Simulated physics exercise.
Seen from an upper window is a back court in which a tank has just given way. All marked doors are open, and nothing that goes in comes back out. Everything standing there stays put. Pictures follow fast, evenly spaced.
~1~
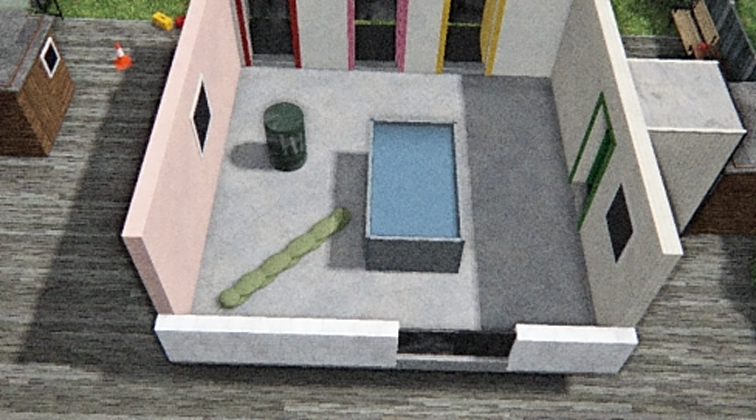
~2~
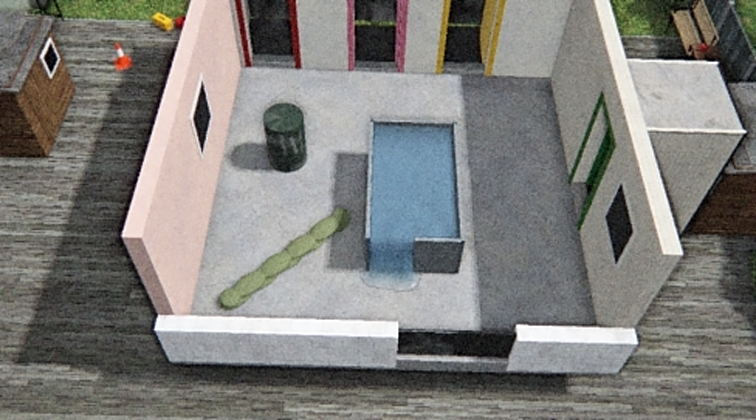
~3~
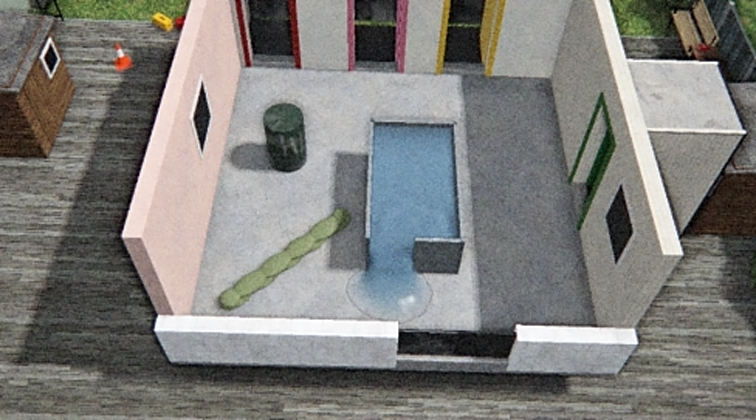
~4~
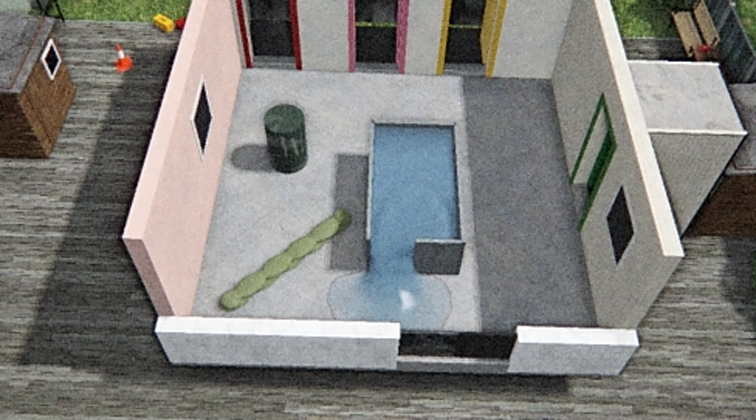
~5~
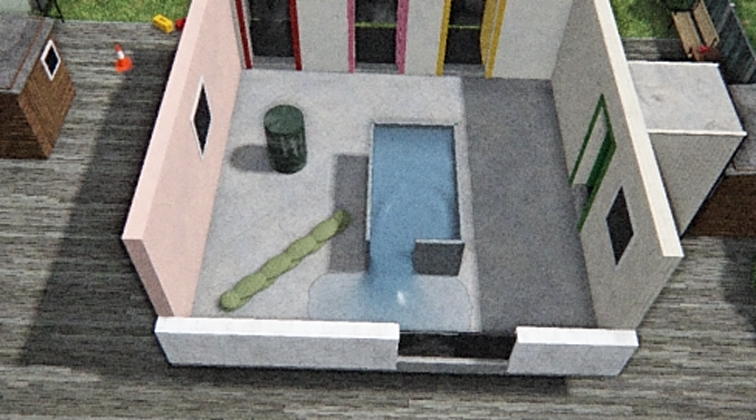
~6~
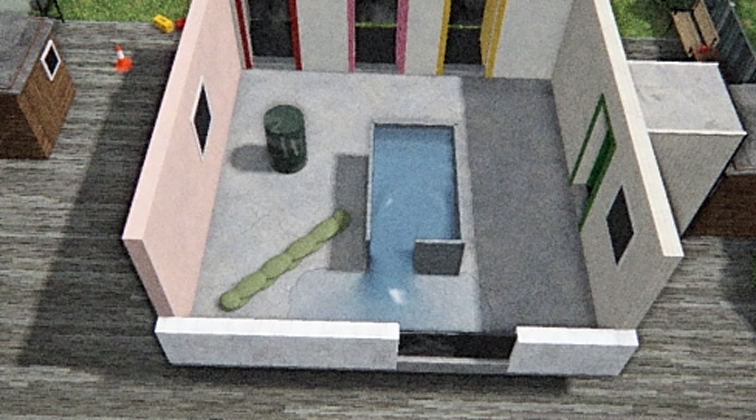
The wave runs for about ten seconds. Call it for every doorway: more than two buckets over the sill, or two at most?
My call: The pink door more than two; the green door two at most; the yellow door two at most; the red door two at most.
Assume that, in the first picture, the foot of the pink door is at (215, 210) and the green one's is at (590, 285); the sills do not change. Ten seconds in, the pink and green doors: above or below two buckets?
In that case the pink door keeps within bounds and the green door runs over the limit.
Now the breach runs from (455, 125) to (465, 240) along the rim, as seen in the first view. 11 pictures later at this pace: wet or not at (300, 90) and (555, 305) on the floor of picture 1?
Still dry and Soaked.
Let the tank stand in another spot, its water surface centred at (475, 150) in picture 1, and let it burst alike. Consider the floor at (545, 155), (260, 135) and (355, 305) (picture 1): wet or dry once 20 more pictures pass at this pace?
One after the other: Flooded, dry, wet.
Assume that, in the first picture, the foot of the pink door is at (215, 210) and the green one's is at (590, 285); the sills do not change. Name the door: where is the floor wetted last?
The yellow door, as it turns out.
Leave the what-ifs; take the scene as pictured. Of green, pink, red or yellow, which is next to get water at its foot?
It's the green one.
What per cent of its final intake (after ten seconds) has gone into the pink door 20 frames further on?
Roughly 0 percent.
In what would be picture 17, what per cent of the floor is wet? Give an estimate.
30 %, roughly.
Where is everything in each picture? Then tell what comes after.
In the first frame, still water in the tank at (414, 179).
In the second frame, the front is at (363, 273), out from the gap at (391, 257).
In the third frame, water pours out at (391, 260) and has run to (404, 317).
In the fourth frame, the front is at a hidden place, out from the gap at (392, 262).
In the fifth frame, water pours out at (391, 262) and has run to a hidden place.
In the sixth frame, the front is at a hidden place, out from the gap at (391, 262).
A moment on, water covers 15 % of the floor; the pink door not reached, the green door not reached, the yellow door not reached, the red door not reached.
Next, water covers 30 % of the floor; the pink door not reached, the green door not reached, the yellow door not reached, the red door not reached.
Then, water covers 55 % of the floor; the pink door not reached, the green door wet at the sill, nothing in, the yellow door not reached, the red door not reached.
Later, water covers 90 % of the floor; the pink door wet at the sill, nothing in, the green door wet at the sill, nothing in, the yellow door wet at the sill, nothing in, the red door under two buckets in.
In the end, water covers 95 % of the floor; the pink door over two buckets in, the green door wet at the sill, nothing in, the yellow door wet at the sill, nothing in, the red door under two buckets in.
